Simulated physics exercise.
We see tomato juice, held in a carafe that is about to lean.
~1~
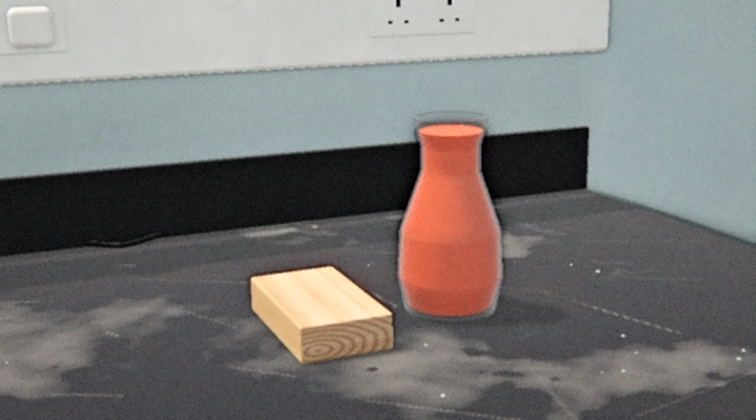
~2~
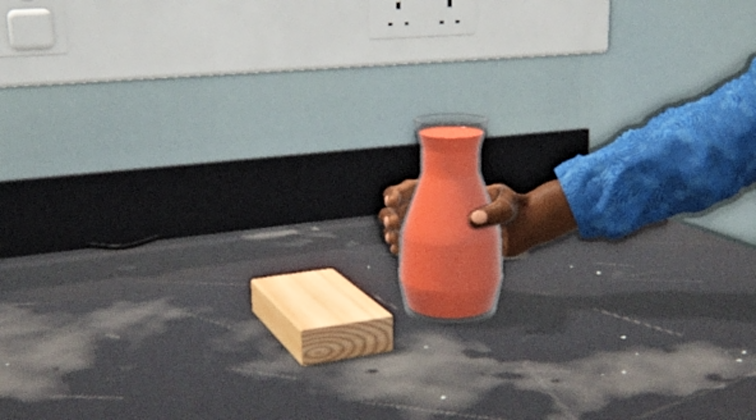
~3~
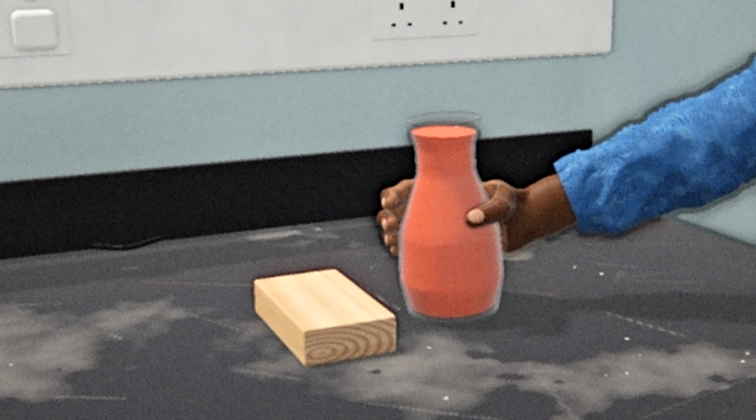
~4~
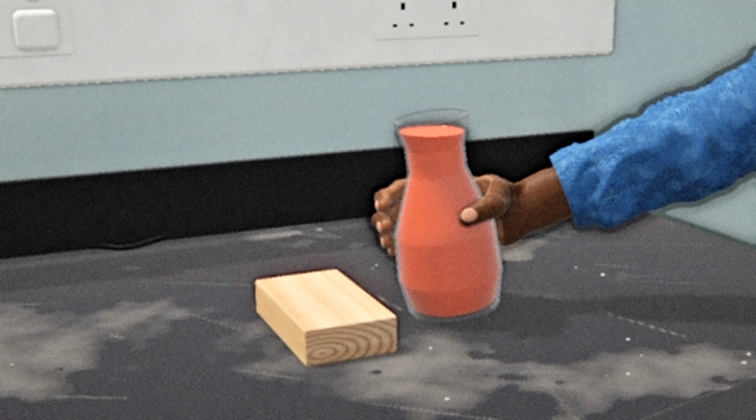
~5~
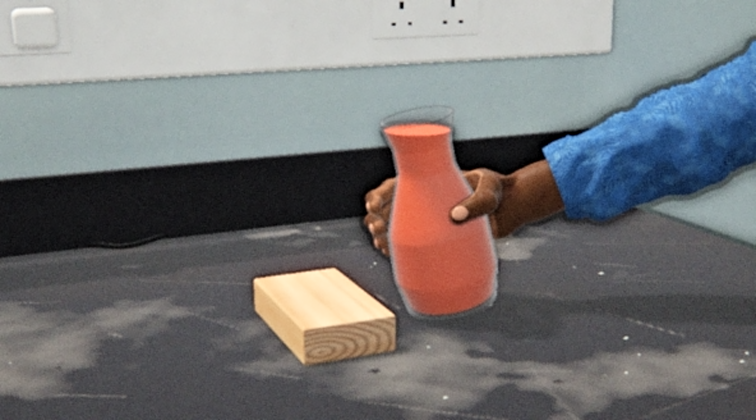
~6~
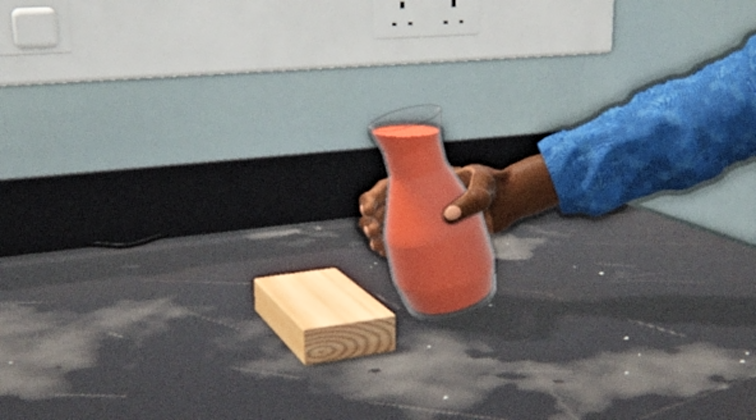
At first, a nearly full carafe of tomato juice stands upright on a dark countertop, to the right of a wooden block. A hand in a blue sleeve takes hold of it from the right, then tilts it slightly left, its top leaning towards the block, which stays still.
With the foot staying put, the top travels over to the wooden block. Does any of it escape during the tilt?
Yes.
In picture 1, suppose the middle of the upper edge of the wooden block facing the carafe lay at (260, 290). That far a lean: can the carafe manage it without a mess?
Lab note: Some contents lost.
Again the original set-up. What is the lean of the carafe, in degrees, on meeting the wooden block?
I'd put it at roughly 50 degrees from the vertical.
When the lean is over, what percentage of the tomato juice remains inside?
Roughly 95 %.
Soon after, the carafe leans by about 30°; some has gone over its rim; all of the tomato juice is inside.
Later, the carafe leans by about 45°; some has gone over its rim; nearly all of the tomato juice is inside.
In the end, the carafe leans by about 50°, against the wooden block; some has gone over its rim; nearly all of the tomato juice is inside.
